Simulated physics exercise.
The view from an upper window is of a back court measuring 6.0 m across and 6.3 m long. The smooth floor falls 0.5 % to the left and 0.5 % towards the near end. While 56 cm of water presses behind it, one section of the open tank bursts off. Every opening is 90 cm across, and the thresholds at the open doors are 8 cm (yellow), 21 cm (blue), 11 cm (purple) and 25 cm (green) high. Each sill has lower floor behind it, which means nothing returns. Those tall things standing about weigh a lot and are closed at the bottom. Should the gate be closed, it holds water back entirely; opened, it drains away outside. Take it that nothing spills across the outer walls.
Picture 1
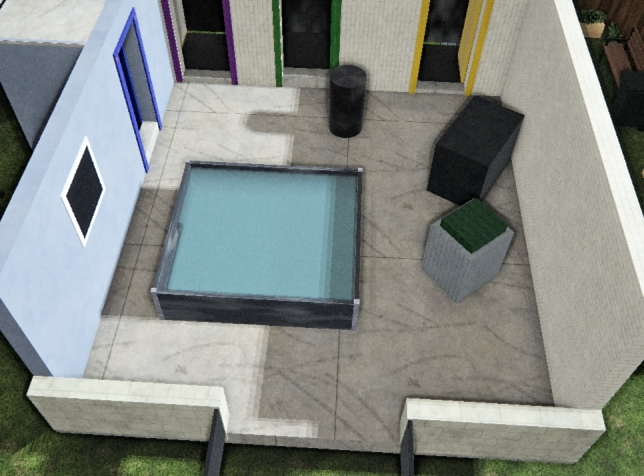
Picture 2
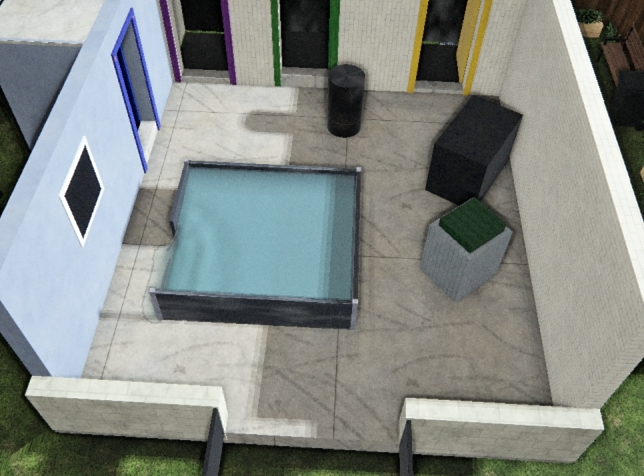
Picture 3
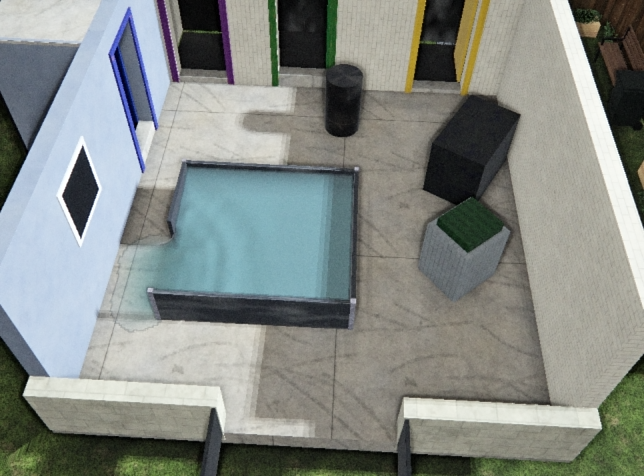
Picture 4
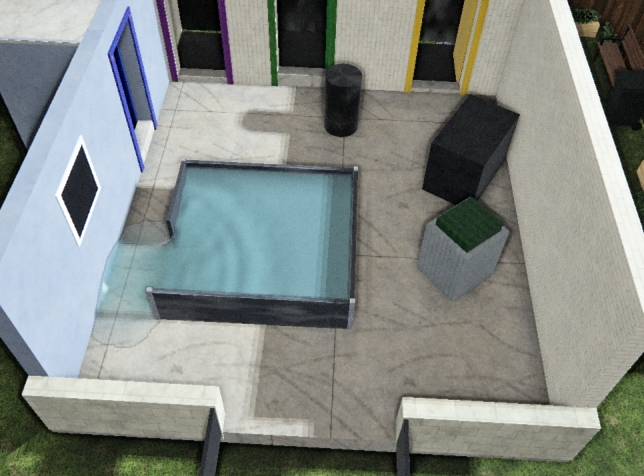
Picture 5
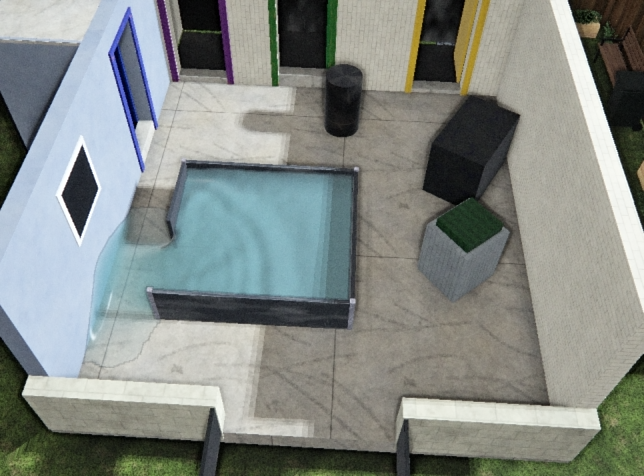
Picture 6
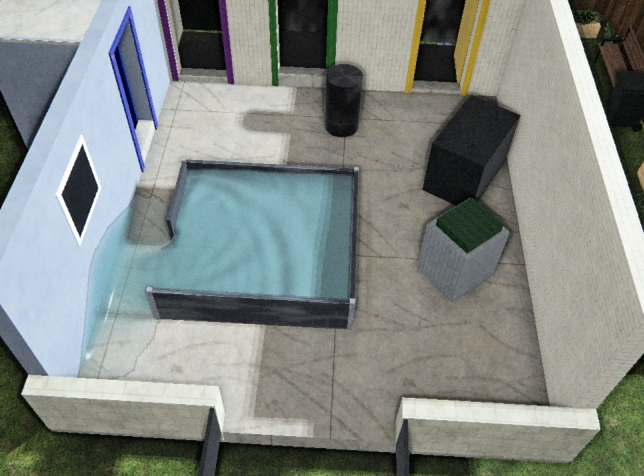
A large open tank of pale blue water with dark sides stands in a paved back court, seen from a high window, between a light blue left wall and a cream right wall. Purple, green and yellow door surrounds line the far wall, with a black barrel and two blocks nearby. The tank's left side opens, and water pours out leftward, reaches the blue wall and spreads along it.
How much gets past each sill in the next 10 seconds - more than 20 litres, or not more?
At the end, yellow door: Under the set amount, blue door: Under the set amount, purple door: Past the set amount, green door: Under the set amount.
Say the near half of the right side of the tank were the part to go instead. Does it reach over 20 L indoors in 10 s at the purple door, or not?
In that case, purple door: Less than that.
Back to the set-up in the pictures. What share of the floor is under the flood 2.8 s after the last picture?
I'd say around 55 %.
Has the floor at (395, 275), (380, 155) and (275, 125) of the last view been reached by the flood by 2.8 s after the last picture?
Going in order, clear, then clear, then covered.
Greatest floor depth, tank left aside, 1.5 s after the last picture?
Max around 49 cm.
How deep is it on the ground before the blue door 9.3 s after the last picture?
4.5 cm.
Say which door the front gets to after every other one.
The yellow one.
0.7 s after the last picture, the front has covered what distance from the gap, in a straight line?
Roughly 3.0 metres out.
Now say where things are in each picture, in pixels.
Still water, 56 cm deep, in the open tank at (266, 230), in the first picture.
The front is at a hidden place, 0.6 m from the gap at (170, 274); 0.2 m2 of floor is under water; 56 cm left at the back of the open tank, in the second picture.
Water pours out at (168, 274) and has run 0.9 m, to (137, 245); typically 9 cm deep outside, 56 cm at the open tank's back, in the third picture.
Water pours out at (168, 275) and has run 1.2 m, to (124, 231); typically 11 cm deep outside, 56 cm at the open tank's back, in the fourth picture.
Water pours out at (168, 274) and has run 1.5 m, to (85, 356); typically 12 cm deep outside, 56 cm at the open tank's back, in the fifth picture.
Water pours out at (168, 274) and has run 1.7 m, to (135, 198); typically 13 cm deep outside, 56 cm at the open tank's back, in the sixth picture.
Then, 0.7 s after the last picture water covers 15 % of the floor and is deepest (51 cm) near (70, 403); yellow door not reached, blue door 3 cm at the sill, 0 L in, purple door not reached, green door not reached.
Then, 1.5 s after the last picture water covers 30 % of the floor and is deepest (49 cm) near (70, 403); yellow door not reached, blue door 6 cm at the sill, 0 L in, purple door not reached, green door not reached.
Then, 2.8 s after the last picture water covers 55 % of the floor and is deepest (34 cm) near (70, 403); yellow door not reached, blue door 5 cm at the sill, 0 L in, purple door 23 cm at the sill, 43 L in, green door 8 cm at the sill, 0 L in.
Then, 5.3 s after the last picture water covers 80 % of the floor and is deepest (24 cm) near (70, 403); yellow door 4 cm at the sill, 0 L in, blue door 5 cm at the sill, 0 L in, purple door 15 cm at the sill, 110 L in, green door 6 cm at the sill, 0 L in.
Then, 9.3 s after the last picture water covers 100 % of the floor and is deepest (15 cm) near (75, 390); yellow door 9 cm at the sill, 2 L in, blue door 4 cm at the sill, 0 L in, purple door 10 cm at the sill, 123 L in, green door 4 cm at the sill, 0 L in.
